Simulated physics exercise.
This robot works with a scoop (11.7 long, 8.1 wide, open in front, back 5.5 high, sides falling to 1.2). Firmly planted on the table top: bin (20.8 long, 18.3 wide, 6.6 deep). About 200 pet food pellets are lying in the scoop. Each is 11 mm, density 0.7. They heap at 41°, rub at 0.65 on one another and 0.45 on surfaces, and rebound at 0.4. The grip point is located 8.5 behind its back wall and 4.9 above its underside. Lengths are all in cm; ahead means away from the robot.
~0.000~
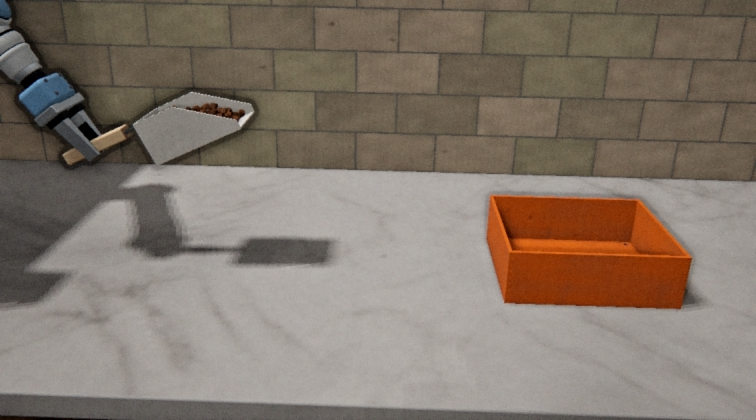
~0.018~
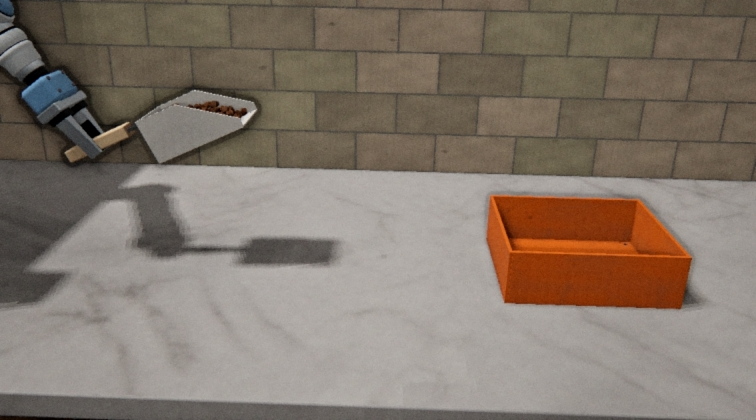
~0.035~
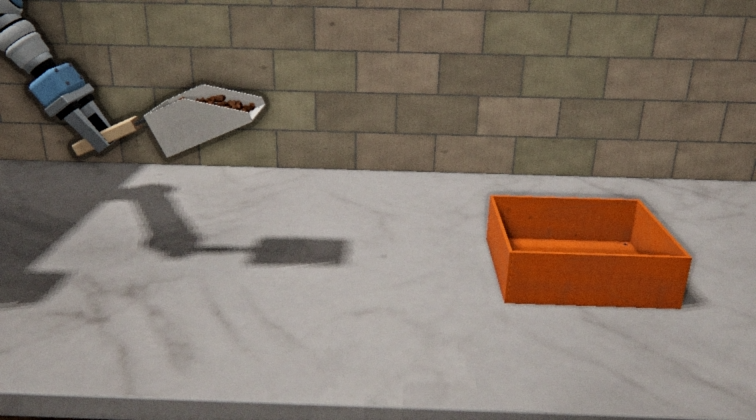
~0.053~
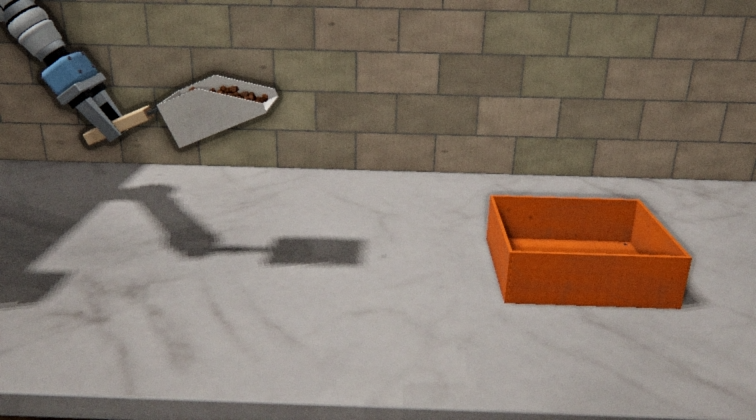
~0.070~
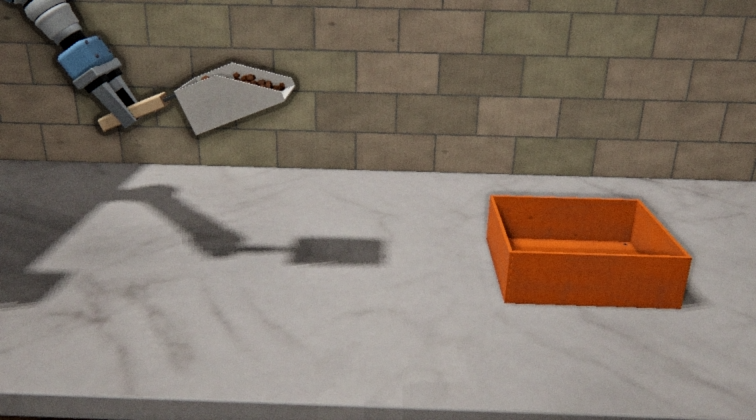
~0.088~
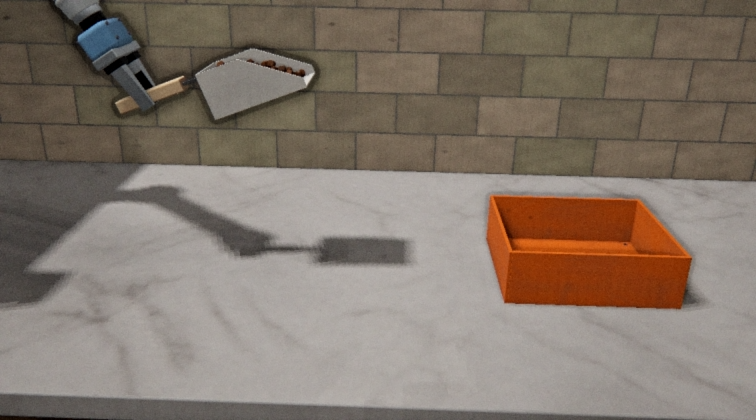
A robot arm holding a pale scoop of reddish-brown pellets raised it a little and moved it to the right, its shadow sliding across the marble counter, while an orange box sat still.
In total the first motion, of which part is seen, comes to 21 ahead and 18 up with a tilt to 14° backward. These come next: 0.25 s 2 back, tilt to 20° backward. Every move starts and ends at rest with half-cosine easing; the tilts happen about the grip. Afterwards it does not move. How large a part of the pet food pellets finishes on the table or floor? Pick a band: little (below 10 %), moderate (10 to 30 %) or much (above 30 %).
Much.
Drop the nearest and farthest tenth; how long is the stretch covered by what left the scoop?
I'd estimate near 40 cm.
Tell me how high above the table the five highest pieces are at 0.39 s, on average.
Close to 34 cm above the tabletop.
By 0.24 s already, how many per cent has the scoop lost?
I'd put it at some 55 per cent at that point.
After 0.24 s, tilted 14° backward, highest piece 38 above the table; 91 on the scoop, 111 in flight or on a rim.
After 0.39 s, tilted 19° backward, highest piece 36 above the table; 202 in flight or on a rim.
After 0.66 s, tilted 20° backward, highest piece 11 above the table; 138 on the table or floor, 49 in the bin, 15 in flight or on a rim.
After 1.71 s, tilted 20° backward, highest piece 2 above the table; 153 on the table or floor, 49 in the bin.
In the end, 153 on the table or floor, 49 in the bin. That is 76 % on the table or floor.
